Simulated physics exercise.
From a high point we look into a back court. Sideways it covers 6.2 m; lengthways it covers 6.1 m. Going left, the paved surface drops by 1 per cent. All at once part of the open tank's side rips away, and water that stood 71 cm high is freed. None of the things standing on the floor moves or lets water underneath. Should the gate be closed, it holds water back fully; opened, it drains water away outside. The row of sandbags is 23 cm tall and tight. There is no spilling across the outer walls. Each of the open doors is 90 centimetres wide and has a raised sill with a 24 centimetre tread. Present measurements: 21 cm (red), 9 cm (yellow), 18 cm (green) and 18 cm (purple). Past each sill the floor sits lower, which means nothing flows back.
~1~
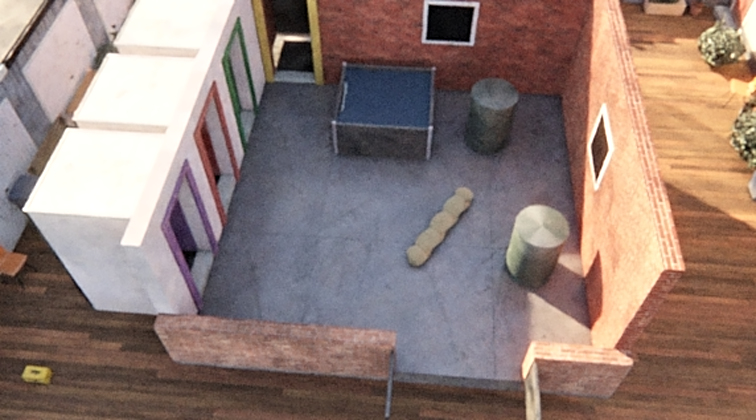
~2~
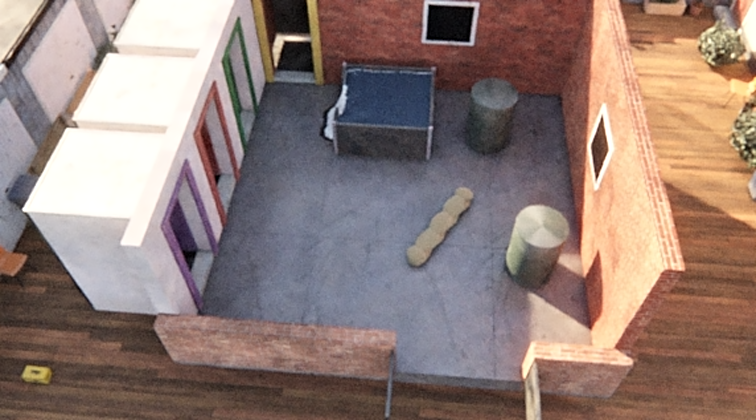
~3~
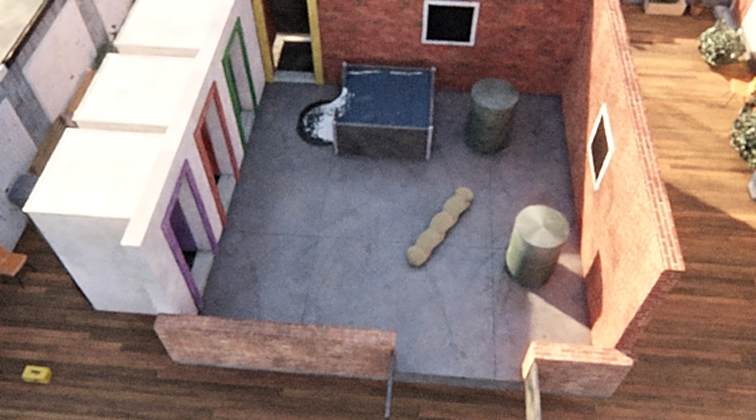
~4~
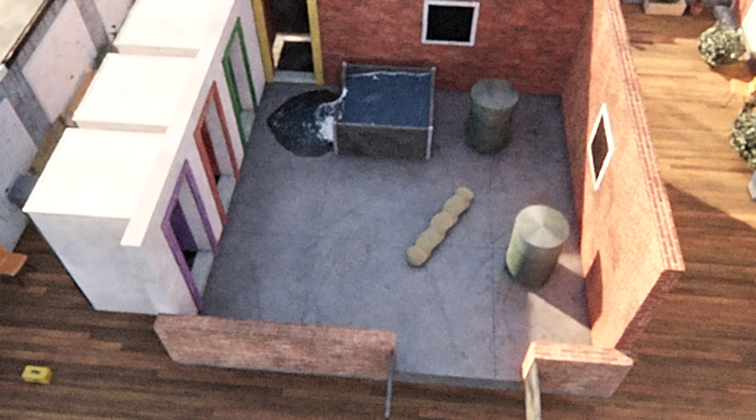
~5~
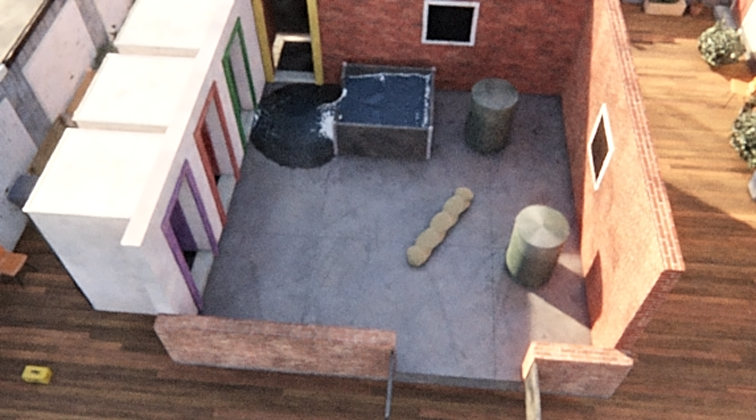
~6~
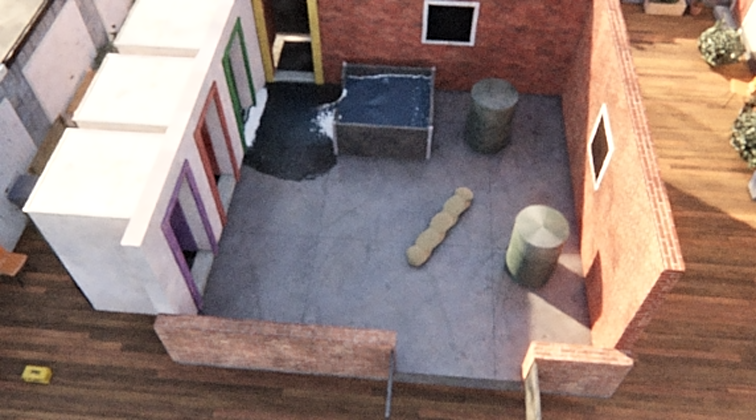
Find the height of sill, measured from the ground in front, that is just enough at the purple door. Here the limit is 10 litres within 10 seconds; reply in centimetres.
Roughly 7.5 cm is just enough.
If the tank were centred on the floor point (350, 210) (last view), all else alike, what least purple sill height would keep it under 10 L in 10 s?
I'd put it at close to 9.5 cm.
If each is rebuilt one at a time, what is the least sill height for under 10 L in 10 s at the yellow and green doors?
Roughly 28 cm for the yellow door and roughly 34 cm for the green door.
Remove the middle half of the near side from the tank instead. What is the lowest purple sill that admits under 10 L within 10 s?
In that case about 16 cm.
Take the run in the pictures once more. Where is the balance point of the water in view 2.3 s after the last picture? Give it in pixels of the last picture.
Centre estimate: (330, 145) px, approximately.
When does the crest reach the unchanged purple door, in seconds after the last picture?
Around 9.0 s, give or take.
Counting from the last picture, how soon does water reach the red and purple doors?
Arrival times: Red at 0.4 seconds, purple at 1.1 seconds.
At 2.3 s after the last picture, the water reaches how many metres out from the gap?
It gets close to 5.2 metres out.
Then, 0.7 s after the last picture water covers 15 % of the floor, deepest (42 cm) near (265, 85); it has not reached the purple door.
Then, 2.3 s after the last picture water covers 30 % of the floor, deepest (24 cm) near (263, 121); 5 cm at the purple door, 0 litres in over its 18 cm sill.
Then, 9.3 s after the last picture water covers 85 % of the floor, deepest (10 cm) near (253, 127); 9 cm at the purple door, 0 litres in over its 18 cm sill.
At the purple door as built, the water peaked near 9 cm, 8.9 s after the last picture.
With a sill of 6 cm, 18 litres would have come in within the 10 s; with 9.5 cm, 3 litres. So under 10 litres takes about 7.5 cm.
